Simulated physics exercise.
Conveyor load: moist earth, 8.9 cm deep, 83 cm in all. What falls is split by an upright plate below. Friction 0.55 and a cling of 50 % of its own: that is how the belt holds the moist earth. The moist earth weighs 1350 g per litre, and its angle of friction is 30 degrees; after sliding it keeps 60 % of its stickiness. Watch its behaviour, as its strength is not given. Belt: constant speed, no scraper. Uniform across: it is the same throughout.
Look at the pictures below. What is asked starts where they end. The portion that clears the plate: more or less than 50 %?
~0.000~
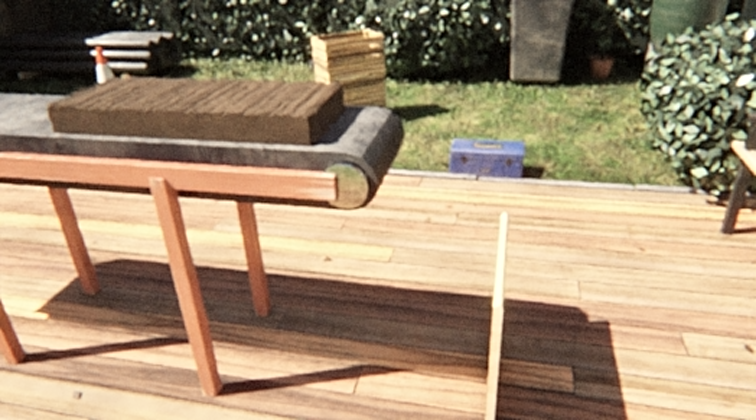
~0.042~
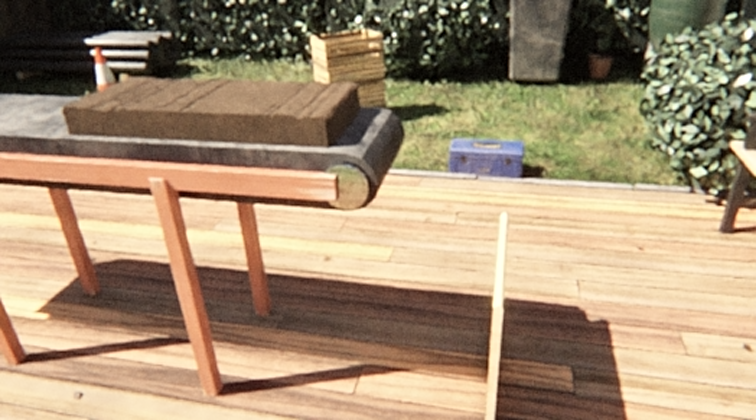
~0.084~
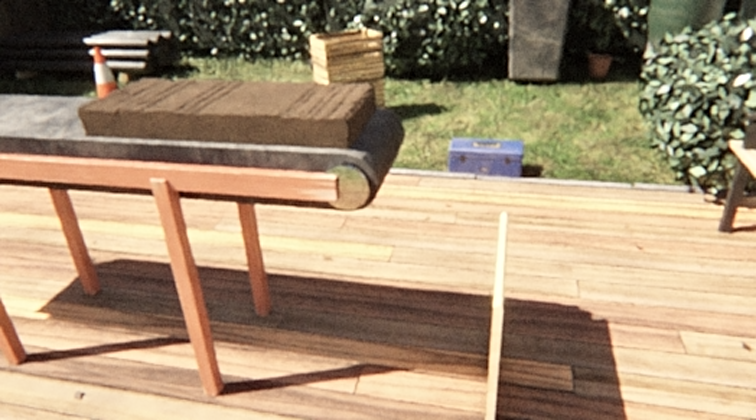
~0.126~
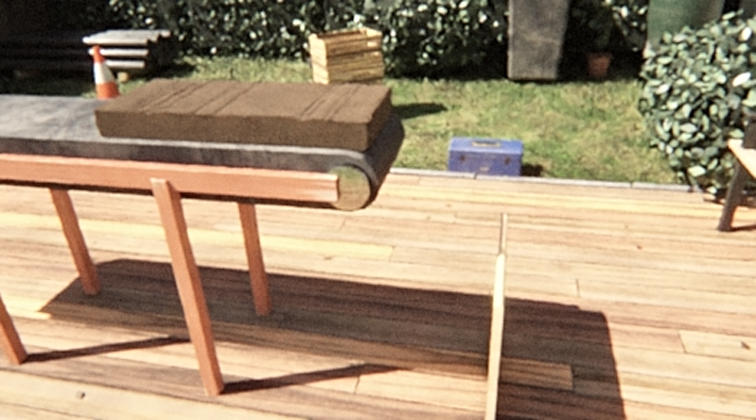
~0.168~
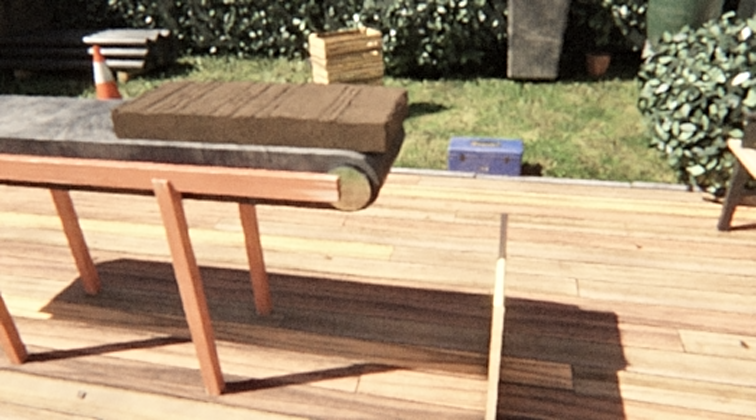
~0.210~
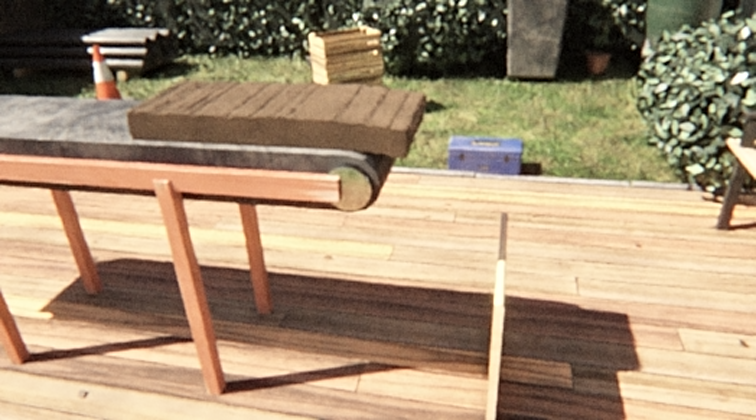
Result: Higher than 50 per cent.
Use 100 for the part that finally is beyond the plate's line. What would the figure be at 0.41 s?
My estimate: Some 0 per cent.
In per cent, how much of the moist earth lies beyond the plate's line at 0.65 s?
Near 25 %.
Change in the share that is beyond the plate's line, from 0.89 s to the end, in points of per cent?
From that time to the end, some 16 % of the whole.
By 0.41 s, 0 % is beyond the plate's line.
By 0.65 s, 25 % is beyond the plate's line.
By 0.89 s, 52 % is beyond the plate's line.
By 1.13 s, 68 % is beyond the plate's line.
By 2.29 s, at the end, 69 % is beyond the plate's line.
